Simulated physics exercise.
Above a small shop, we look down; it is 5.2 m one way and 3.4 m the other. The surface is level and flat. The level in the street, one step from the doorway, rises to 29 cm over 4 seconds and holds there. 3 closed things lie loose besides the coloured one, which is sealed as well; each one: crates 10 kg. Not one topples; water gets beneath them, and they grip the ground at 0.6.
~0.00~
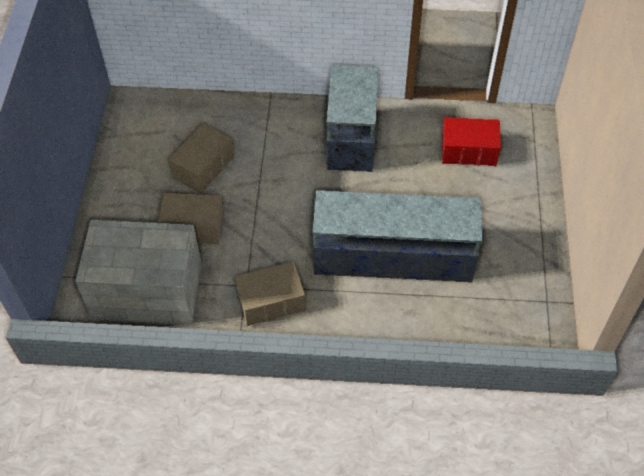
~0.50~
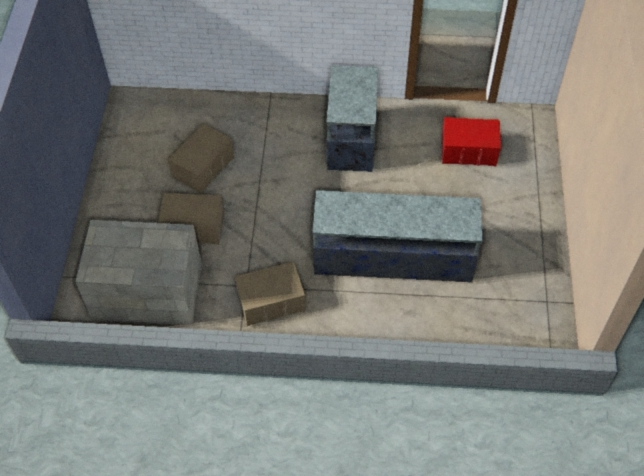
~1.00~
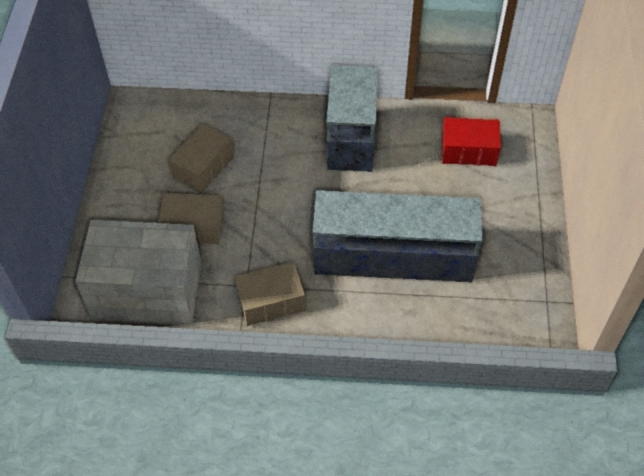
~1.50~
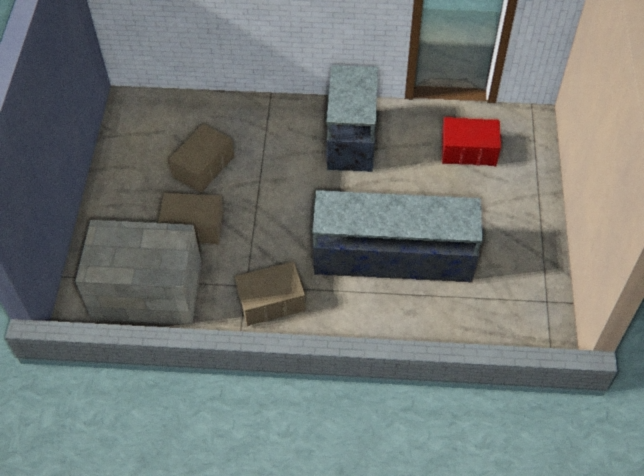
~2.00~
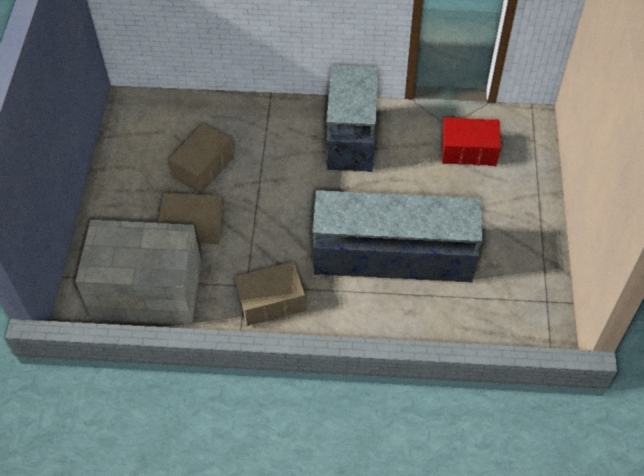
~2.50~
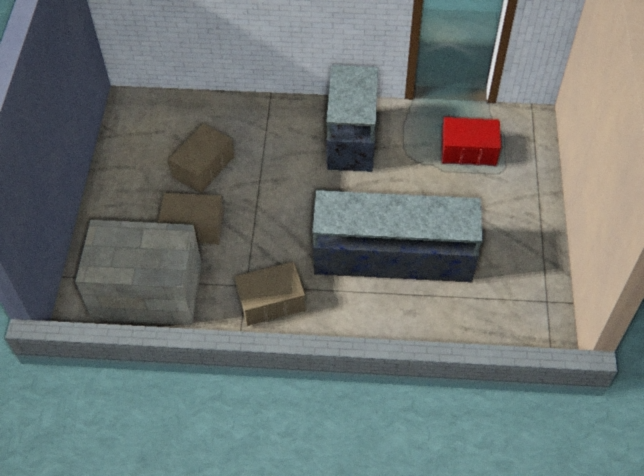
A small shop with a bare, level floor, pale brick back wall and open doorway is seen from above. A red crate sits near the doorway, two dark counters with pale tops stand nearby, and brown boxes and a large grey block lie to the left. Bluish-green water covers the pale ground outside, then spreads thinly through the doorway around the red crate, while everything inside stays still.
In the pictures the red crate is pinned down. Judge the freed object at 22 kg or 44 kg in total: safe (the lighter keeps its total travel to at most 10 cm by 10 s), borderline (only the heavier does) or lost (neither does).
It will still move too far with both.
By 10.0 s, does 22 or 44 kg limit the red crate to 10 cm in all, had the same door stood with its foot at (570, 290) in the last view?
With that change, the big one is needed.
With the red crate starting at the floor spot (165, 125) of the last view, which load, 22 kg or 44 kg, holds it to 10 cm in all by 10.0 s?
So both weights work.
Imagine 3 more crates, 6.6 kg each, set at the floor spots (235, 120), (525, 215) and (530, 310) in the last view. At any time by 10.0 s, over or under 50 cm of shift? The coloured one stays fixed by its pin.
Order as asked: Goes beyond / goes beyond / goes beyond.
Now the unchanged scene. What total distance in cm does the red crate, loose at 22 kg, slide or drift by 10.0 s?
All together it comes to about 400 cm.
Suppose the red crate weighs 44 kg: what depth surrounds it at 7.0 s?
Something like 12 centimetres.
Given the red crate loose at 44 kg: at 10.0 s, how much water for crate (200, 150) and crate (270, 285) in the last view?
Depth approx. 12 cm / 6 cm.
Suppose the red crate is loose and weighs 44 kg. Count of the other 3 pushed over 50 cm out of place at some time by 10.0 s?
Count: 3.
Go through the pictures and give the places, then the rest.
In the first picture, the red crate at (472, 133) rests on the ground; 0.0 m2 under water; 0 of 4 have shifted.
In the second picture, the red crate at (472, 133) rests on the ground; 0.0 m2 under water; 0 of 4 have shifted.
In the third picture, the red crate at (472, 133), on the bottom; 0.0 m2 under water; 0 of 4 have shifted.
In the fourth picture, the red crate at (472, 133), on the bottom; 0.0 m2 under water; 0 of 4 have shifted.
In the fifth picture, the red crate at (472, 133), on the bottom; water covers 0.2 m2; 0 of 4 have shifted.
In the sixth picture, the red crate at (472, 133) rests on the ground; 0.6 m2 under water; 0 of 4 have shifted.
After 3.5 s the red crate would be 26 cm from its start with 22 kg and 0 cm from its start with 44 kg; 7 cm of water round it then.
After 4.5 s the red crate would be 79 cm from its start with 22 kg and 5 cm from its start with 44 kg; 8 cm of water round it then.
After 7.0 s the red crate would be 219 cm from its start with 22 kg and 64 cm from its start with 44 kg; 12 cm of water round it then.
After 10.0 s the red crate would be 234 cm from its start with 22 kg and 128 cm from its start with 44 kg; 10 cm of water round it then.
